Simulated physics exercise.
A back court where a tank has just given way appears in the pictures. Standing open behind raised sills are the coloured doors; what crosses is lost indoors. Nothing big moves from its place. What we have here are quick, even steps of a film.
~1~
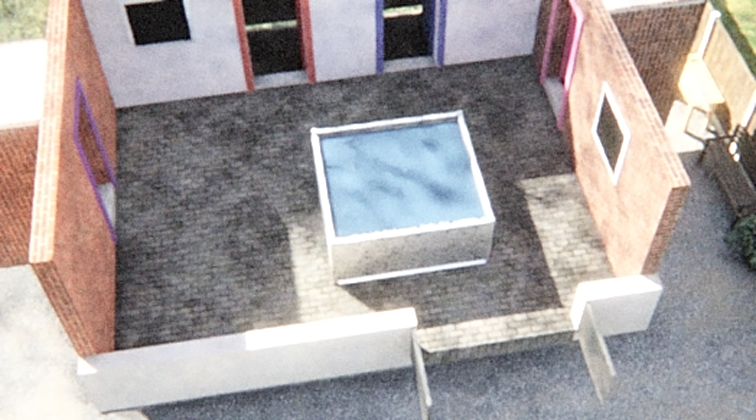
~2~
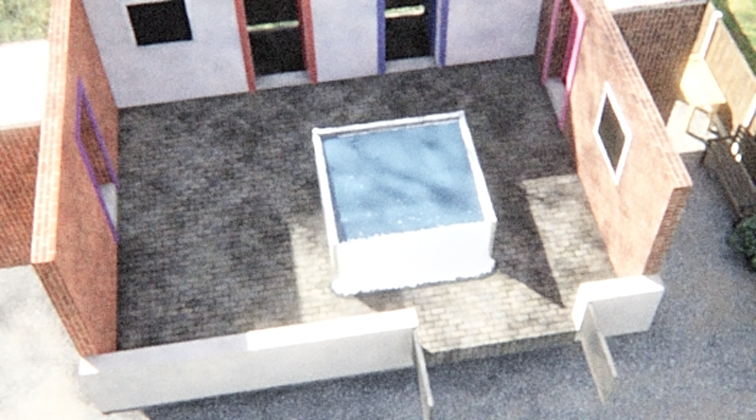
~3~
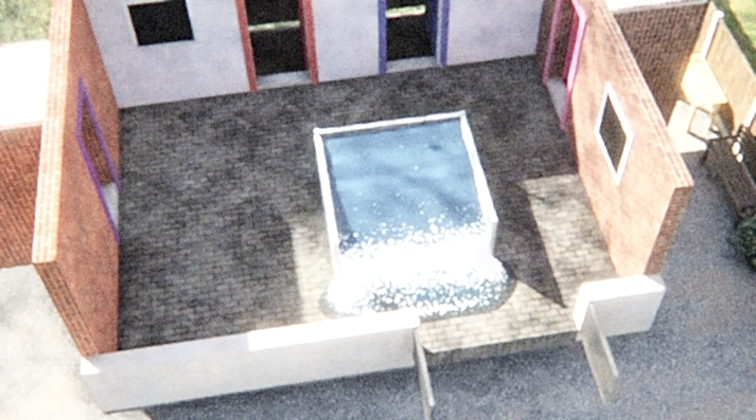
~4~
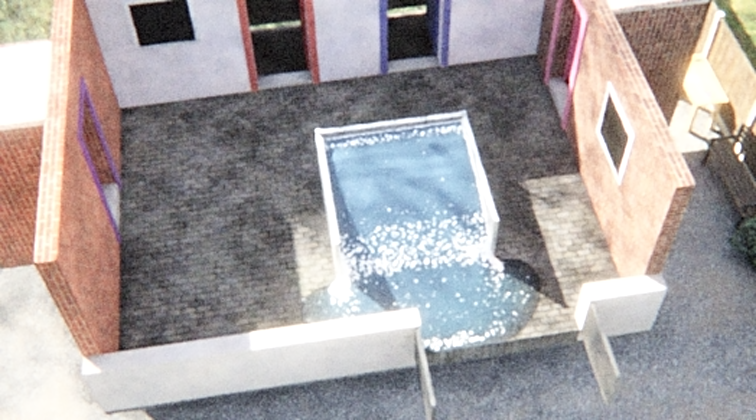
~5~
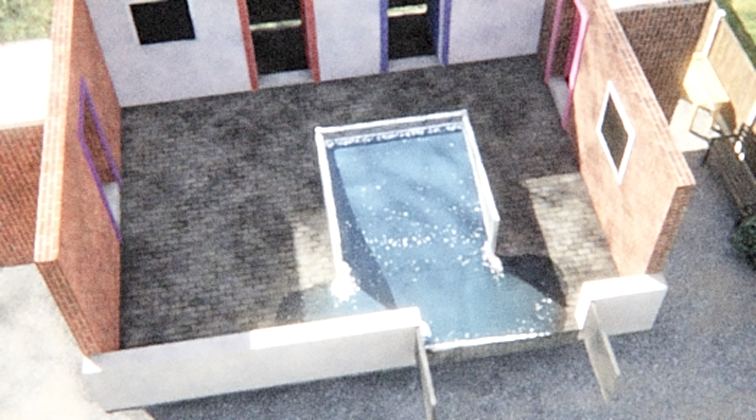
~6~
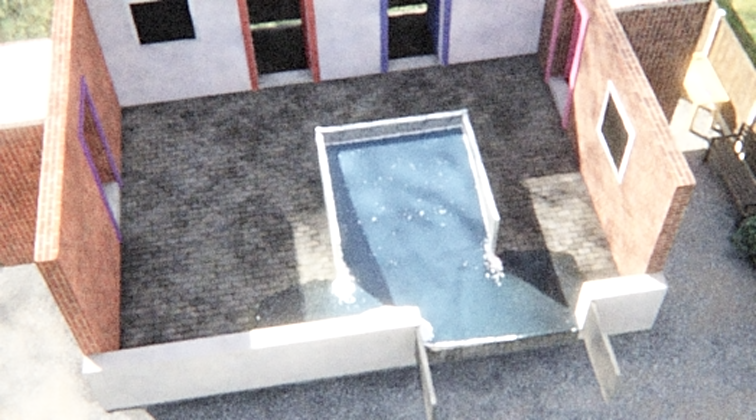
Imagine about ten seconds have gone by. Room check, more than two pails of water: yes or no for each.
Pink door, no; purple door, no; blue door, no; red door, no.
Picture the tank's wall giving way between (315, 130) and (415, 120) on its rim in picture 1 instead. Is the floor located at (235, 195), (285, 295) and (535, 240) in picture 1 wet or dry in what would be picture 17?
Sequence: Spared / spared / spared.
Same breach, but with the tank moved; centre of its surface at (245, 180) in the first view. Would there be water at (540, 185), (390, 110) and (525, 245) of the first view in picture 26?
Check in sequence: Soaked through, still parched, soaked through.
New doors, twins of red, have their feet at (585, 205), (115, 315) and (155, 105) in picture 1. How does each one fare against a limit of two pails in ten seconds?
Result, in listed order - misses the mark, beats the mark, beats the mark.
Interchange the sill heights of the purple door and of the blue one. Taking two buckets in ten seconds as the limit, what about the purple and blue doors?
I expect the purple door tops the limit while the blue one remains below.
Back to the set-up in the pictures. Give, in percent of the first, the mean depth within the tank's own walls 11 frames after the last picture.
Close to 26 %.
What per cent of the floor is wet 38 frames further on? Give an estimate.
Roughly 70 percent, I reckon.
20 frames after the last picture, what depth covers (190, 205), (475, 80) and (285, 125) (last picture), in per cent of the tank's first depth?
The three come to near 6, 0 and 0 per cent respectively.
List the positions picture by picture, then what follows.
In the first picture, the water tank at (399, 178) is whole and still.
In the second picture, water pours out at (413, 258) and has run to (493, 262).
In the third picture, water pours out at (414, 258) and has run to (510, 285).
In the fourth picture, water pours out at (415, 260) and has run to a hidden place.
In the fifth picture, water pours out at (416, 259) and has run to a hidden place.
In the sixth picture, the front is at a hidden place, out from the gap at (416, 259).
A moment on, water covers 20 % of the floor; the pink door not reached, the purple door not reached, the blue door not reached, the red door not reached.
Next, water covers 30 % of the floor; the pink door not reached, the purple door not reached, the blue door not reached, the red door not reached.
Then, water covers 40 % of the floor; the pink door not reached, the purple door wet at the sill, nothing in, the blue door not reached, the red door not reached.
Later, water covers 70 % of the floor; the pink door not reached, the purple door wet at the sill, nothing in, the blue door wet at the sill, nothing in, the red door wet at the sill, nothing in.
In the end, water covers 90 % of the floor; the pink door wet at the sill, nothing in, the purple door wet at the sill, nothing in, the blue door wet at the sill, nothing in, the red door wet at the sill, nothing in.
